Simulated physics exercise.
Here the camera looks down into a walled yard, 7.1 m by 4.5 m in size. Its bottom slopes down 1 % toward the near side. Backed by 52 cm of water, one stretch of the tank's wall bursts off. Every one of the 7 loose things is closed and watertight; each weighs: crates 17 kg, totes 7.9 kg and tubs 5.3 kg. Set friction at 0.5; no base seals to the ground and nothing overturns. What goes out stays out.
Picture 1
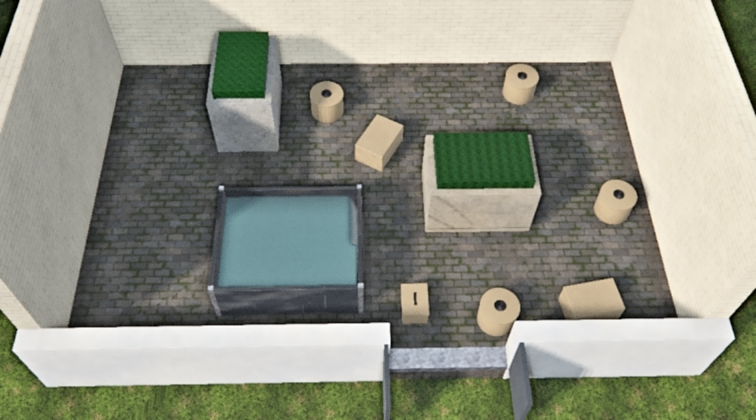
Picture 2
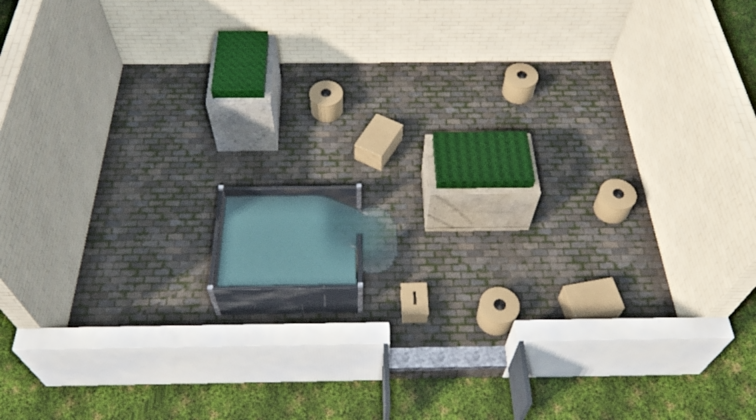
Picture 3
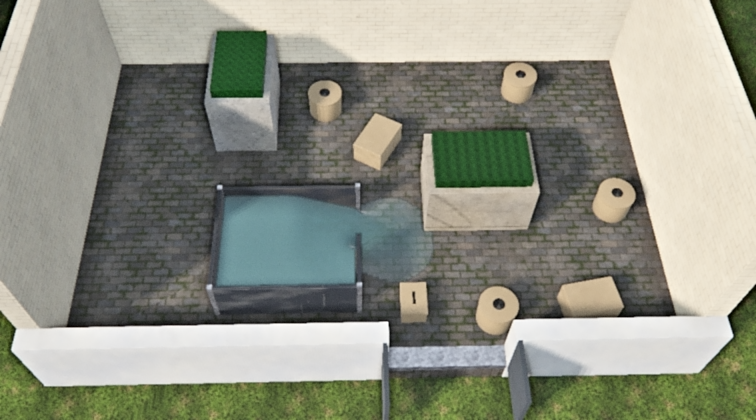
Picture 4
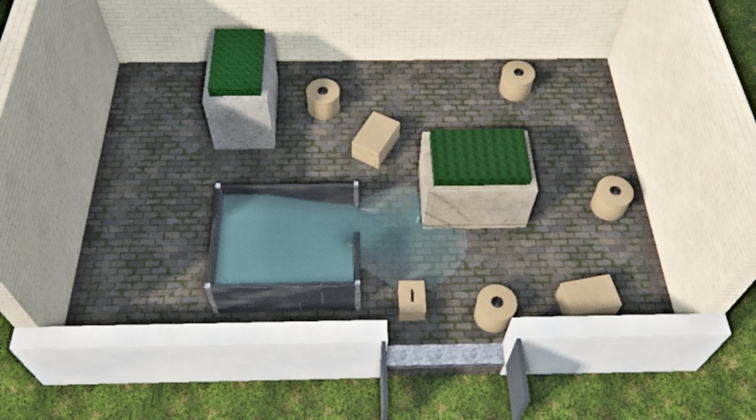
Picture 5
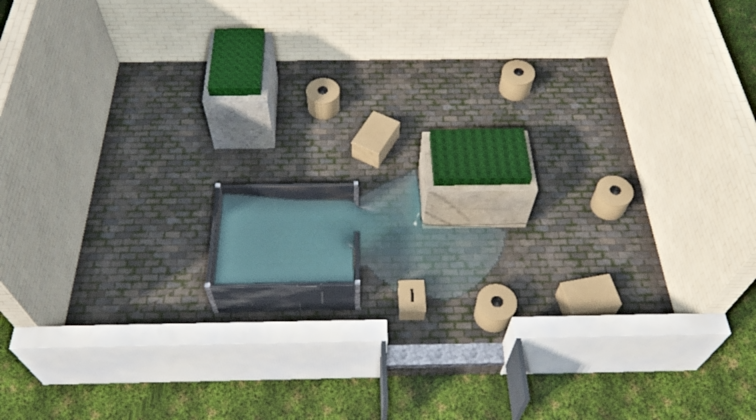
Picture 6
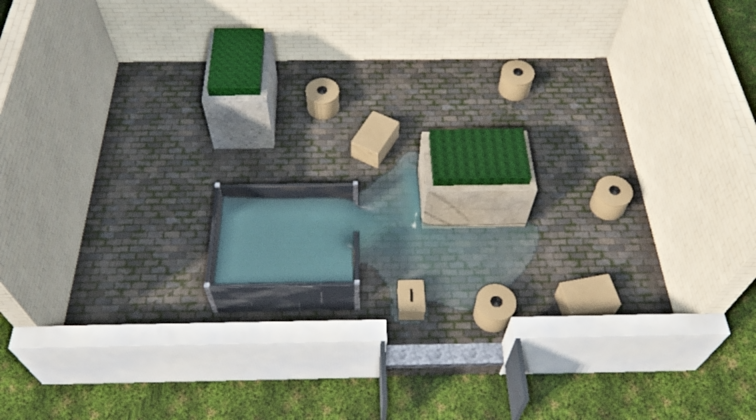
In a walled yard, water pours from a tank's right side and spreads across the paving.
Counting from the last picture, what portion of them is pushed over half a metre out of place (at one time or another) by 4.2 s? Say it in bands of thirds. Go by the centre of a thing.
The count shifted gets to a third without getting to two thirds.
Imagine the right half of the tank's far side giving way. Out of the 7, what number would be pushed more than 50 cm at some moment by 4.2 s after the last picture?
In that case the number is 3.
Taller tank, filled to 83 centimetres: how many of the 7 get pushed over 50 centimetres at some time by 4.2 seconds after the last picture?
Result: 4.
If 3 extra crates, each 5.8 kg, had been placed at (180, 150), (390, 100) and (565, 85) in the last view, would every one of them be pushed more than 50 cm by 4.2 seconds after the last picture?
Outcome: Stays within first, breaks the threshold next, stays within last.
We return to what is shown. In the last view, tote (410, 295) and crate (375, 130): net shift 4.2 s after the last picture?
In turn: 0 cm, 50 cm.
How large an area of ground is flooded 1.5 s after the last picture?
Wet area: Approx. 12 m2.
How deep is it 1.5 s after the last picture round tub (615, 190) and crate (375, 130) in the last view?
Some 1 cm at the first, some 3 cm at the second.
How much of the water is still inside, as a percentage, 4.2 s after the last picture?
96 % or so.
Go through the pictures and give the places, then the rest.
A crate at (380, 135) rests on the ground; a tote at (415, 299), on the bottom; 2.0 m2 under water; 0 of 7 have shifted, in the first frame.
A crate at (379, 134) rests on the ground; a tote at (415, 298), on the bottom; water covers 2.4 m2; 0 of 7 have shifted, in the second frame.
A crate at (378, 134) rests on the ground; a tote at (414, 298), on the bottom; 2.9 m2 under water; 0 of 7 have shifted, in the third frame.
A crate at (376, 132), on the bottom; a tote at (412, 296), on the bottom; water covers 3.4 m2; 0 of 7 have shifted, in the fourth frame.
A crate at (376, 132), on the bottom; a tote at (412, 295), on the bottom; 3.9 m2 under water; 0 of 7 have shifted, in the fifth frame.
A crate at (376, 132) rests on the ground; a tote at (412, 295) rests on the ground; water covers 4.5 m2; 0 of 7 have shifted, in the sixth frame.
Then, 0.4 s after the last picture 0 of 7 are over 50 cm from their spots; 0 afloat.
Then, 1.5 s after the last picture 2 of 7 are over 50 cm from their spots; 1 afloat.
Then, 2.8 s after the last picture 3 of 7 are over 50 cm from their spots; 2 afloat.
Then, 4.2 s after the last picture 4 of 7 are over 50 cm from their spots, and 4 have been at some point; 3 afloat.
